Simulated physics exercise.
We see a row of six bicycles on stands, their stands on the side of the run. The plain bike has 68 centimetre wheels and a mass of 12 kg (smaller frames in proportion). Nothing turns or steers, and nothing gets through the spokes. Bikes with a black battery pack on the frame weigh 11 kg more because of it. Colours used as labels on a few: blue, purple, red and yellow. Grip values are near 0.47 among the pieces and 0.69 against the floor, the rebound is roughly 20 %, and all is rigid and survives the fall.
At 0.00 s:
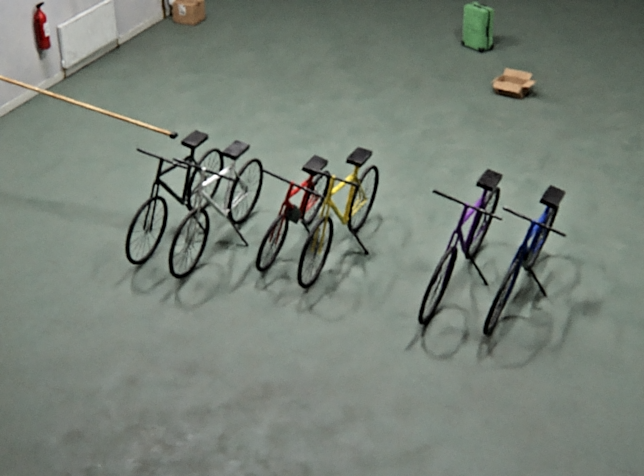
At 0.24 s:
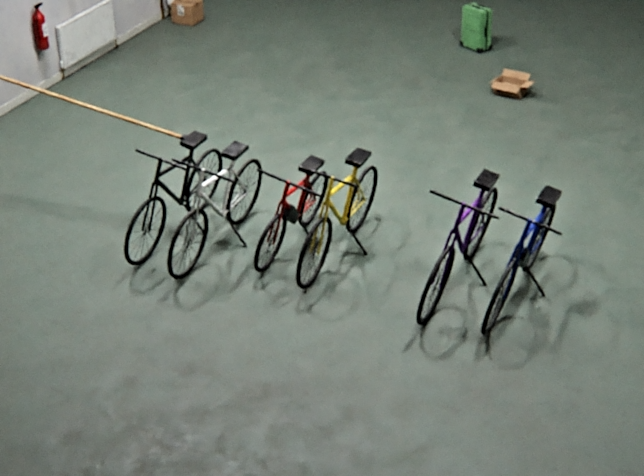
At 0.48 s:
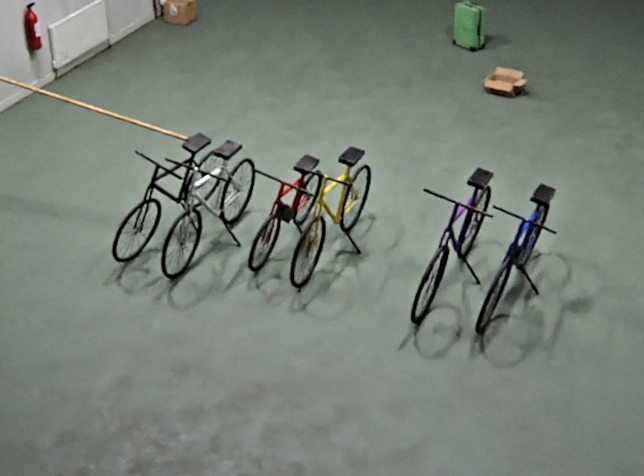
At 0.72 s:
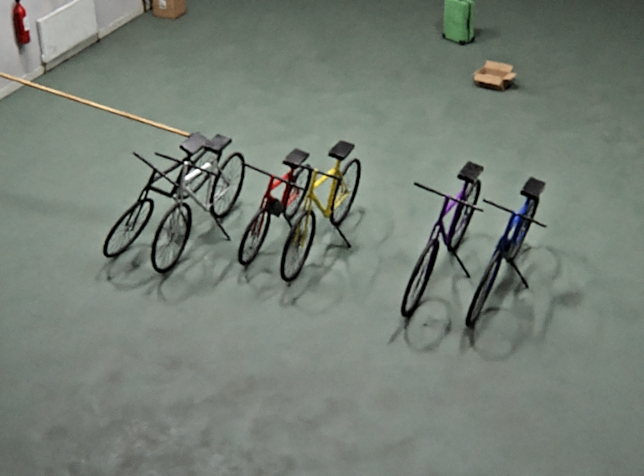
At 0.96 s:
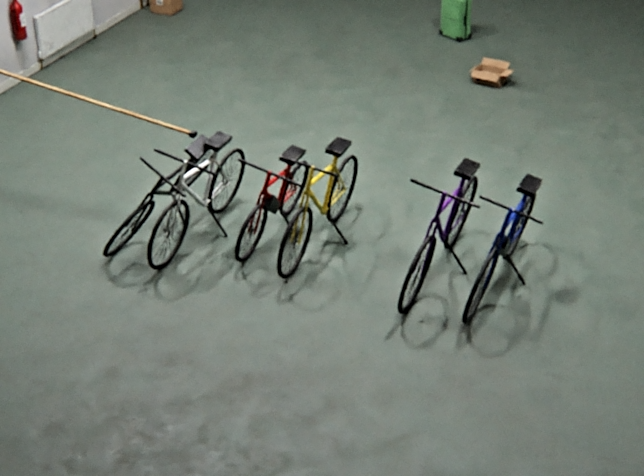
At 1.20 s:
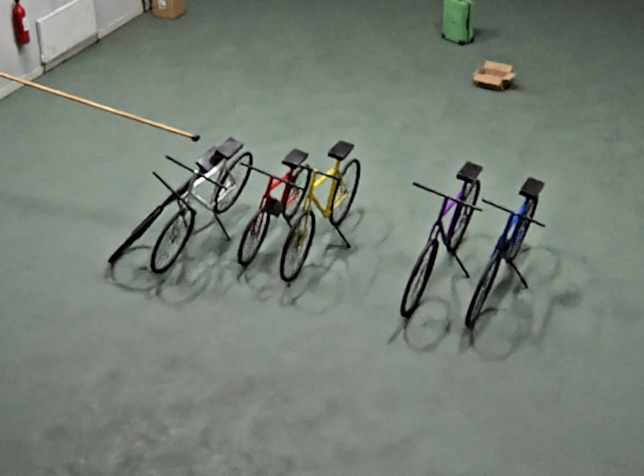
On a dull green floor in a bare room, six bicycles stand in a row as a long wooden pole reaches in from the left. Its tip pushes the seat of the black bicycle at the left end, which leans over to the right against the silver one, while the others stay upright.
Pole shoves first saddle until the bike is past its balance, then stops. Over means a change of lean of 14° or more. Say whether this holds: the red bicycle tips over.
It holds.
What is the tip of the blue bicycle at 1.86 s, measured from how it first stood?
Tilt: Approx. 0°.
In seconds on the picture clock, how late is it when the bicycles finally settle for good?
Settling time: Near 3.0 s.
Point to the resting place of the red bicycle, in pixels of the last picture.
It stops roughly at (329, 229).
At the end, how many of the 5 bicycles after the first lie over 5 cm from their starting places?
Shifted count - 3.
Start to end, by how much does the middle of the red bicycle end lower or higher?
Roughly 15 centimetres lower.
By 1.50 s, 1 of the 5 other bicycles over; red bicycle unmoved.
By 1.86 s, 2 of the 5 other bicycles over; red bicycle tilted 16°; yellow bicycle tilted 7°.
By 2.22 s, 3 of the 5 other bicycles over; red bicycle tilted 44°; yellow bicycle tilted 34°.
By 2.60 s, 3 of the 5 other bicycles over; red bicycle tilted 63°; yellow bicycle lying flat.
When it is over (3.4 s), 3 of the 5 other bicycles over; red bicycle tilted 63°; yellow bicycle lying flat; blue bicycle unmoved. Two left standing. In pixels of the last frame, middles, red bicycle near (329, 229), yellow bicycle near (379, 246).
